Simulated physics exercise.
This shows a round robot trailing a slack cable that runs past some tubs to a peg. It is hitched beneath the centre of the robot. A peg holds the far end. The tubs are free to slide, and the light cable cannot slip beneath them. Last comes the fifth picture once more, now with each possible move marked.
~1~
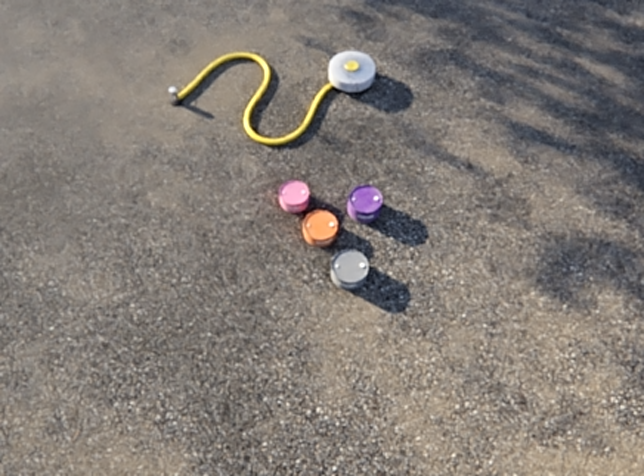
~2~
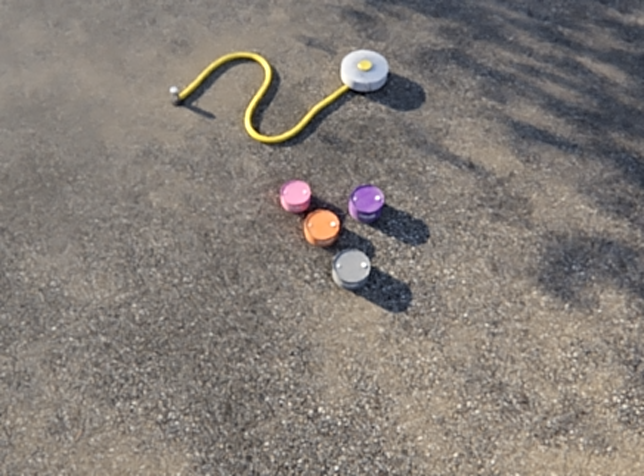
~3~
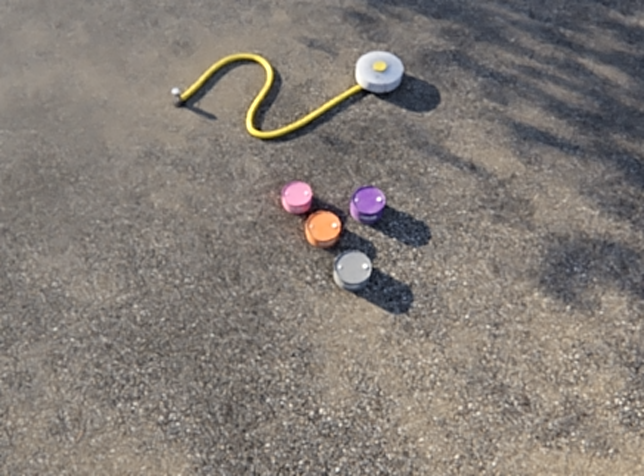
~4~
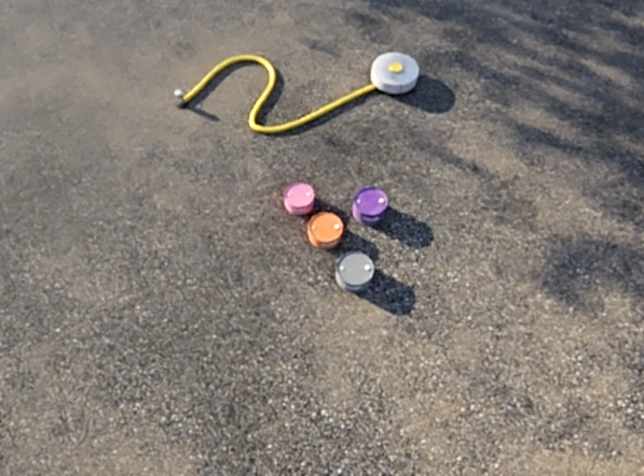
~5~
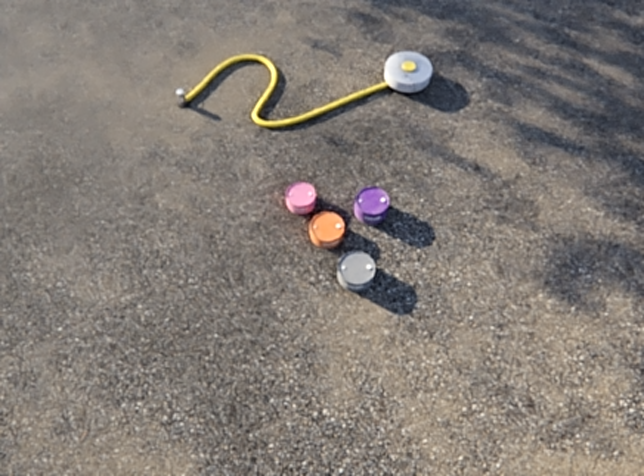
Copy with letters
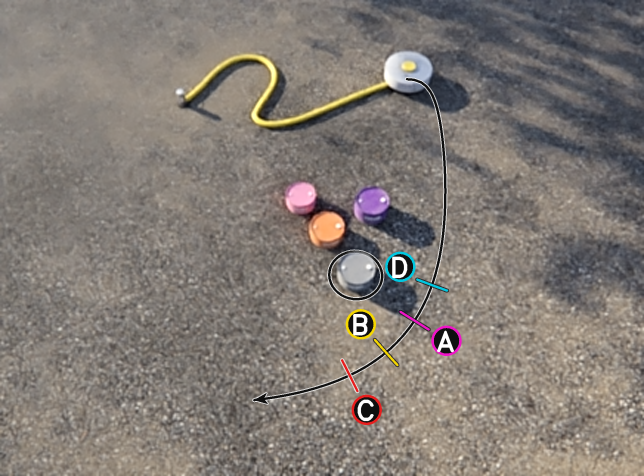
In this clip, a round white robot with a yellow centre moves steadily right across the pavement, drawing out the curves of a yellow cord pegged at its left end, while pink, orange, purple and grey tubs sit below, apparently undisturbed.
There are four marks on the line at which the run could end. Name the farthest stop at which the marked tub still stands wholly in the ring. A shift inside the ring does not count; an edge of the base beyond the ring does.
Mark C.
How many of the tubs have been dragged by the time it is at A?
By then, none.
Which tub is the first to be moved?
The purple tub.
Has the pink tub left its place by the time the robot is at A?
No.
On the marked copy, A at (415, 321); B at (386, 352); C at (350, 375); D at (432, 285); the ring at (356, 275); the route from (407, 79) via (441, 249) to (254, 400).
Following C. Soon after the start, robot (446, 157); grey tub (356, 271).
Later, robot (435, 277); grey tub (356, 271).
In the end, robot (350, 372); orange tub (323, 232); purple tub (351, 216); grey tub (356, 271); the grey tub is still in its ring.
As for the rest, A is safe but short; B is safe but short; D is safe but short.
